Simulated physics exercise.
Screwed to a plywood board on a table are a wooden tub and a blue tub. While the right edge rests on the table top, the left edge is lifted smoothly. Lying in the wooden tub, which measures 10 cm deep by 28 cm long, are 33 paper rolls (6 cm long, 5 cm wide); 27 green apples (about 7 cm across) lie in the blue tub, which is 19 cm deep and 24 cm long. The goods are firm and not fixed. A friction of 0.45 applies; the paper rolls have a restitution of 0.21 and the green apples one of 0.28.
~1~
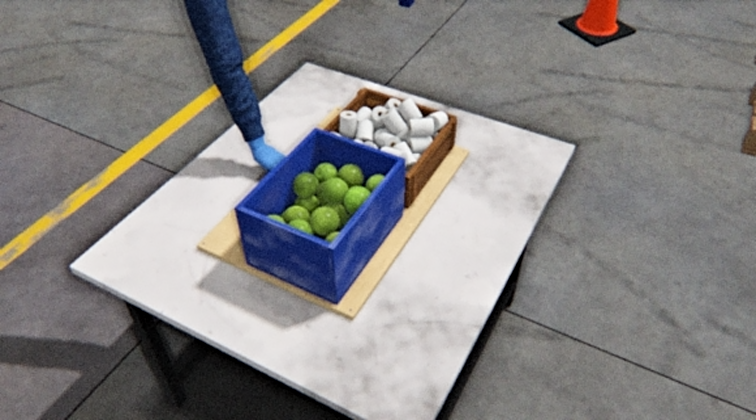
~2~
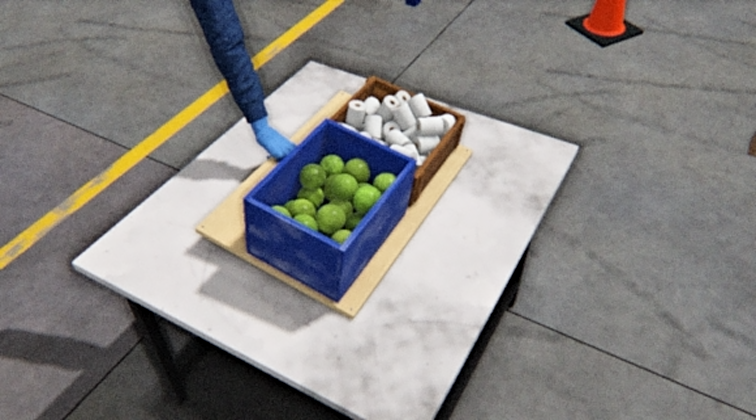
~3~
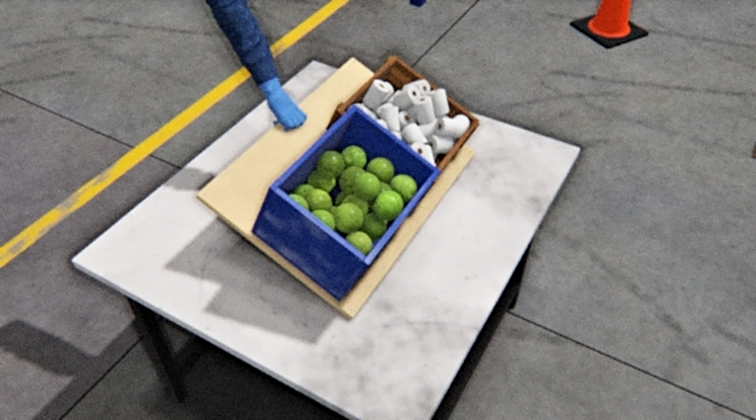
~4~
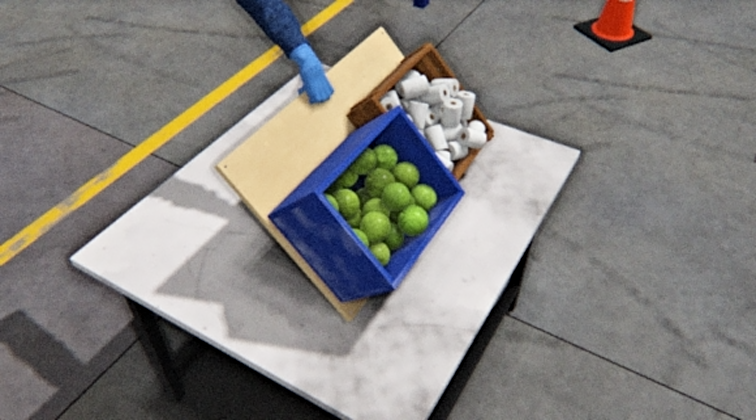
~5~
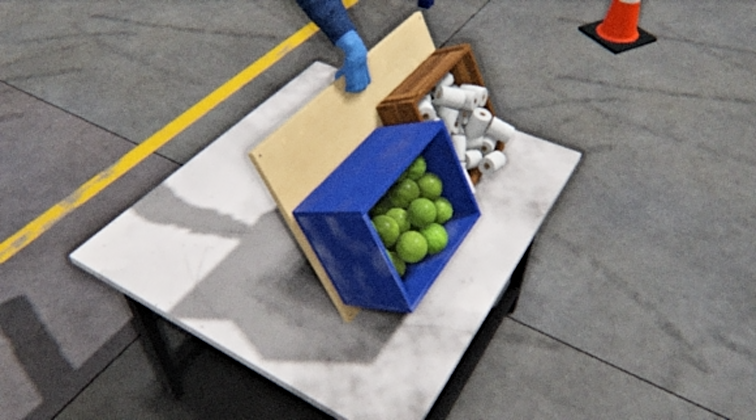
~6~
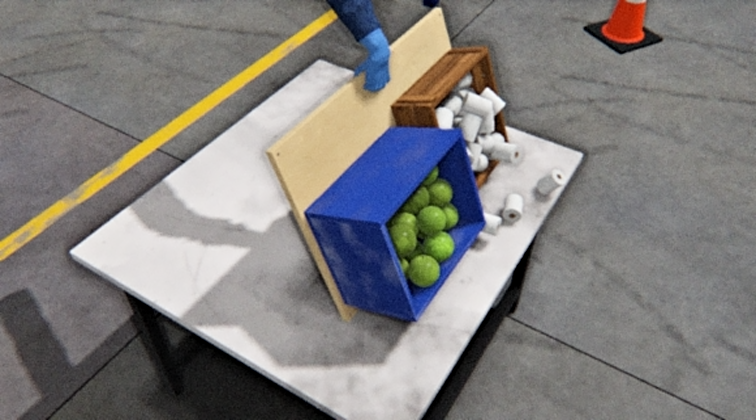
A board holding a blue tub of green apples and a wooden tub of white rolls was tilted up steeply to the right by a blue-gloved hand, and a few rolls tumbled onto the table.
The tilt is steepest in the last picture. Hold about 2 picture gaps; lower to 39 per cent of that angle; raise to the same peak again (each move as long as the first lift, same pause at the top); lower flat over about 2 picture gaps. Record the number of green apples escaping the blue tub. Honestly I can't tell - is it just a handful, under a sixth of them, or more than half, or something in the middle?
I'd put it at under a sixth of them.
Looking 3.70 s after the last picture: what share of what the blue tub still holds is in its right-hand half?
I'd say near 60 out of a hundred.
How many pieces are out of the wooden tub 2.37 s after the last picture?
Wooden tub: About 12.
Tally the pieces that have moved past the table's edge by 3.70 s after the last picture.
Around 6, roughly.
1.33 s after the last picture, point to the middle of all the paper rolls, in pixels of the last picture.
Around (436, 152) in pixels.
Then, 0.59 s after the last picture, tilt 60°; wooden tub 23 in, 10 out and blue tub 27 in, 0 out.
Then, 1.33 s after the last picture, tilt 27°; wooden tub 22 in, 11 out and blue tub 27 in, 0 out.
Then, 2.37 s after the last picture, tilt 69°; wooden tub 22 in, 11 out and blue tub 27 in, 0 out.
When it is over (3.70 s after the last picture), wooden tub 22 in, 11 out and blue tub 27 in, 0 out. Asked share, 0 of 27, 0 per cent.
